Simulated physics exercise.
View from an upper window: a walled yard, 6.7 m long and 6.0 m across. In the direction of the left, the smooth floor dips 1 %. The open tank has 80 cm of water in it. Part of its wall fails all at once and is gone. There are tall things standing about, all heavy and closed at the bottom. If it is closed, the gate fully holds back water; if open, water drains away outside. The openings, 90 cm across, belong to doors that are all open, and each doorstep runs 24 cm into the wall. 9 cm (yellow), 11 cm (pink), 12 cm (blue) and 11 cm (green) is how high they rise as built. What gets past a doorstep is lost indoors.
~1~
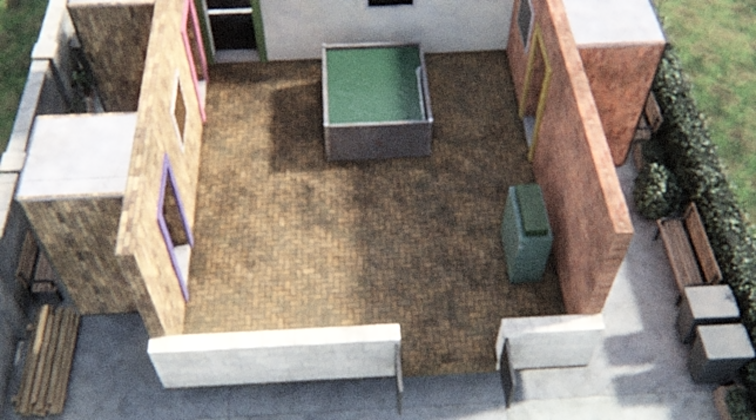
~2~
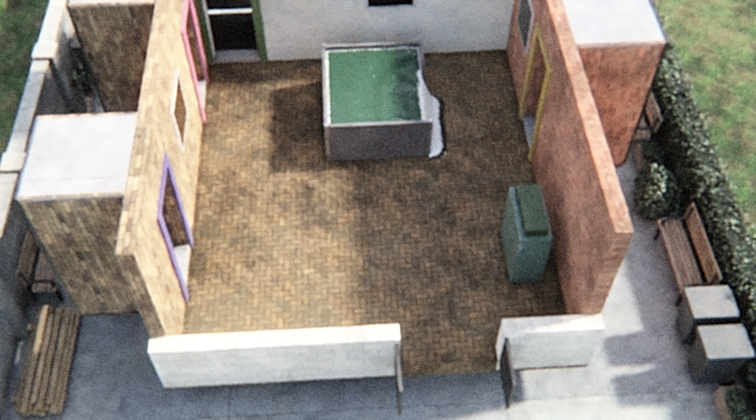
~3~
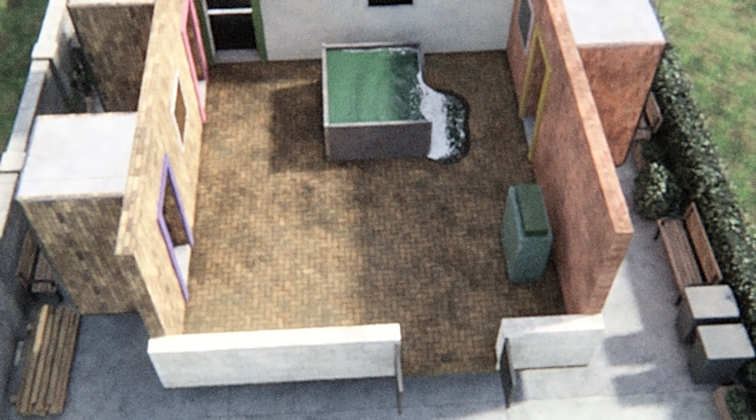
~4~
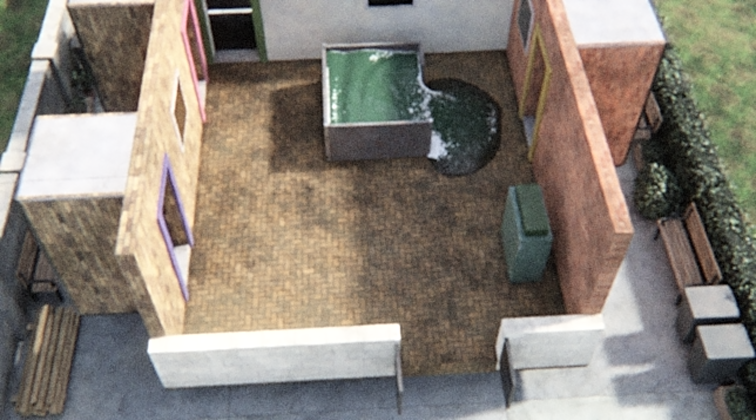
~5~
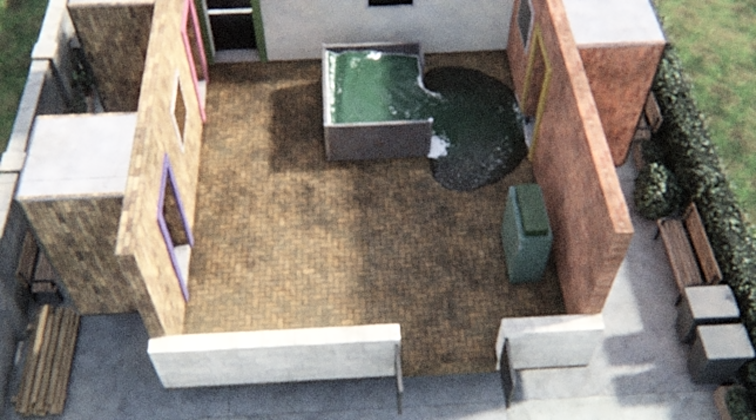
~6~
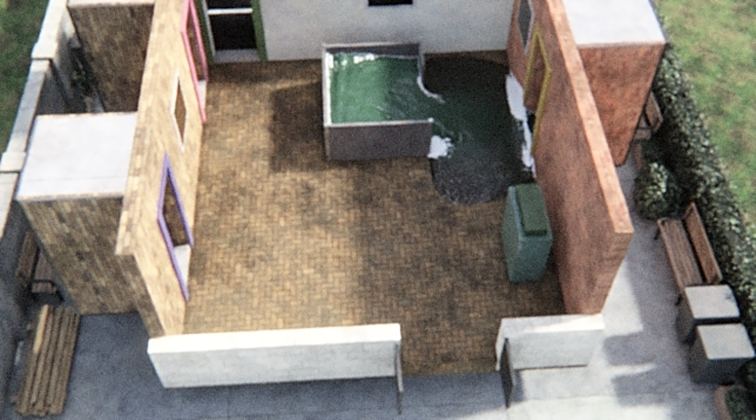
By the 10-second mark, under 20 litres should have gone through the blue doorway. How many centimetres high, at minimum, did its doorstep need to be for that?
It needed to be about 8 cm high.
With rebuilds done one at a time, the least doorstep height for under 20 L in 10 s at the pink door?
For pink: Close to 10.0 cm.
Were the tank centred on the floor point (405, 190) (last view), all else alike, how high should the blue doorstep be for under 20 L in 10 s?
At least roughly 8.5 cm high.
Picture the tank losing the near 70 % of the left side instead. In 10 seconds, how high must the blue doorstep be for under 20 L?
In that case about 9.5 cm.
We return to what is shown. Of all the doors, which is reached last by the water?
I'd say the blue door.
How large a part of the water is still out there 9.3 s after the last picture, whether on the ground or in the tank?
Share still there: Approx. 74 percent.
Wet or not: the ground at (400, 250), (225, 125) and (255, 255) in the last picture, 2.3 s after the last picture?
First wet through, second bone-dry, third bone-dry.
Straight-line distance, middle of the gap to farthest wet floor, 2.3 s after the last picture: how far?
The front sits around 5.0 m out.
Then, 0.7 s after the last picture water covers 20 % of the floor, deepest (43 cm) near (509, 114); it has not reached the blue door.
Then, 2.3 s after the last picture water covers 40 % of the floor, deepest (27 cm) near (571, 342); it has not reached the blue door.
Then, 9.3 s after the last picture water covers 95 % of the floor, deepest (12 cm) near (300, 347); 11 cm at the blue door, 0 litres in over its 12 cm doorstep.
At the blue door as built, the water peaked near 12 cm, 6.9 s after the last picture.
With a doorstep of 7 cm, 31 litres would have come in within the 10 s; with 9.5 cm, 8 litres. So under 20 litres takes about 8 cm.
